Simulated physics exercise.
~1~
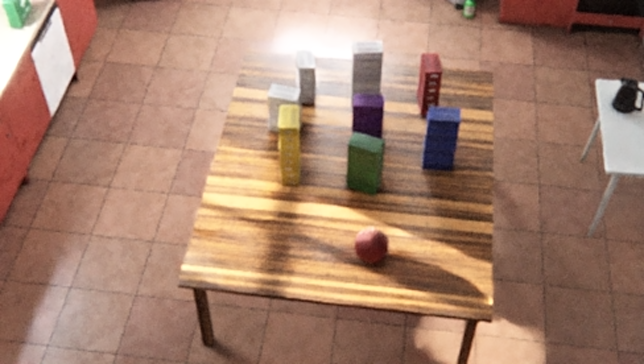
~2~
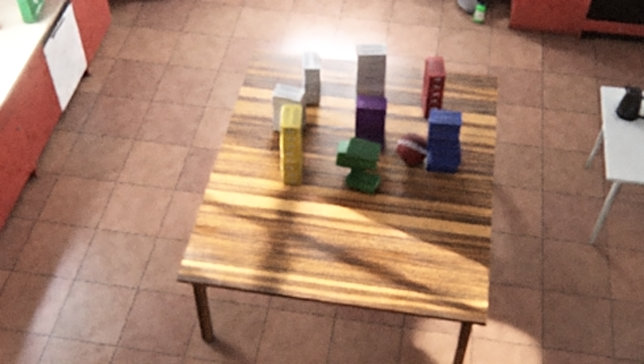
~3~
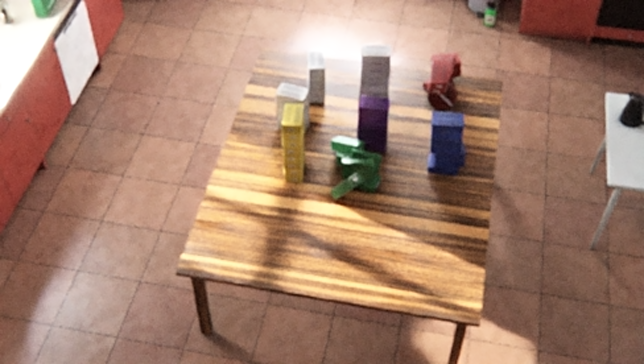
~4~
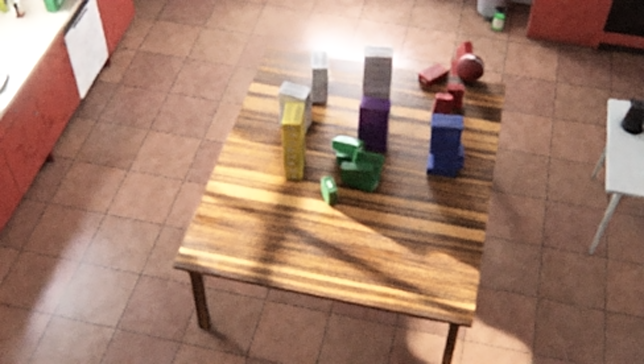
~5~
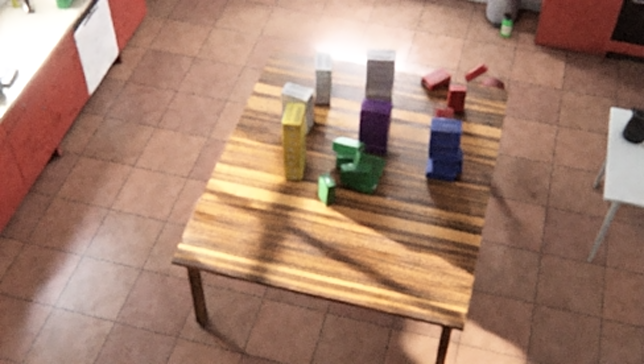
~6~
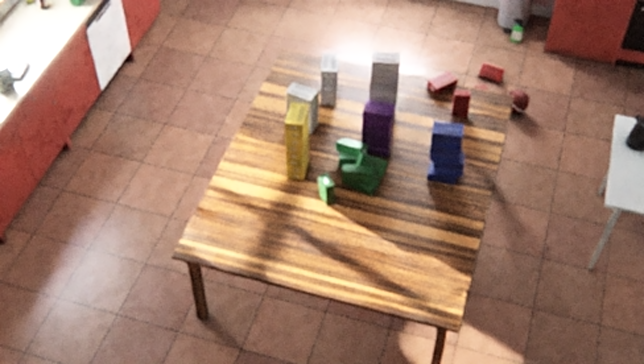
At first, a dark red ball is at the front of a striped wooden table in a tiled kitchen, with eight coloured stacks standing behind it. The ball travels away between the green and blue stacks, and the green one begins to buckle. As green pieces tumble forward onto the tabletop, the ball reaches the red stack at the back right, which breaks apart. The ball carries on past the scattering red pieces, then moves off to the right of the table. By the end it is rolling away, with green and red pieces lying toppled while the blue, purple, yellow and pale stacks still stand.
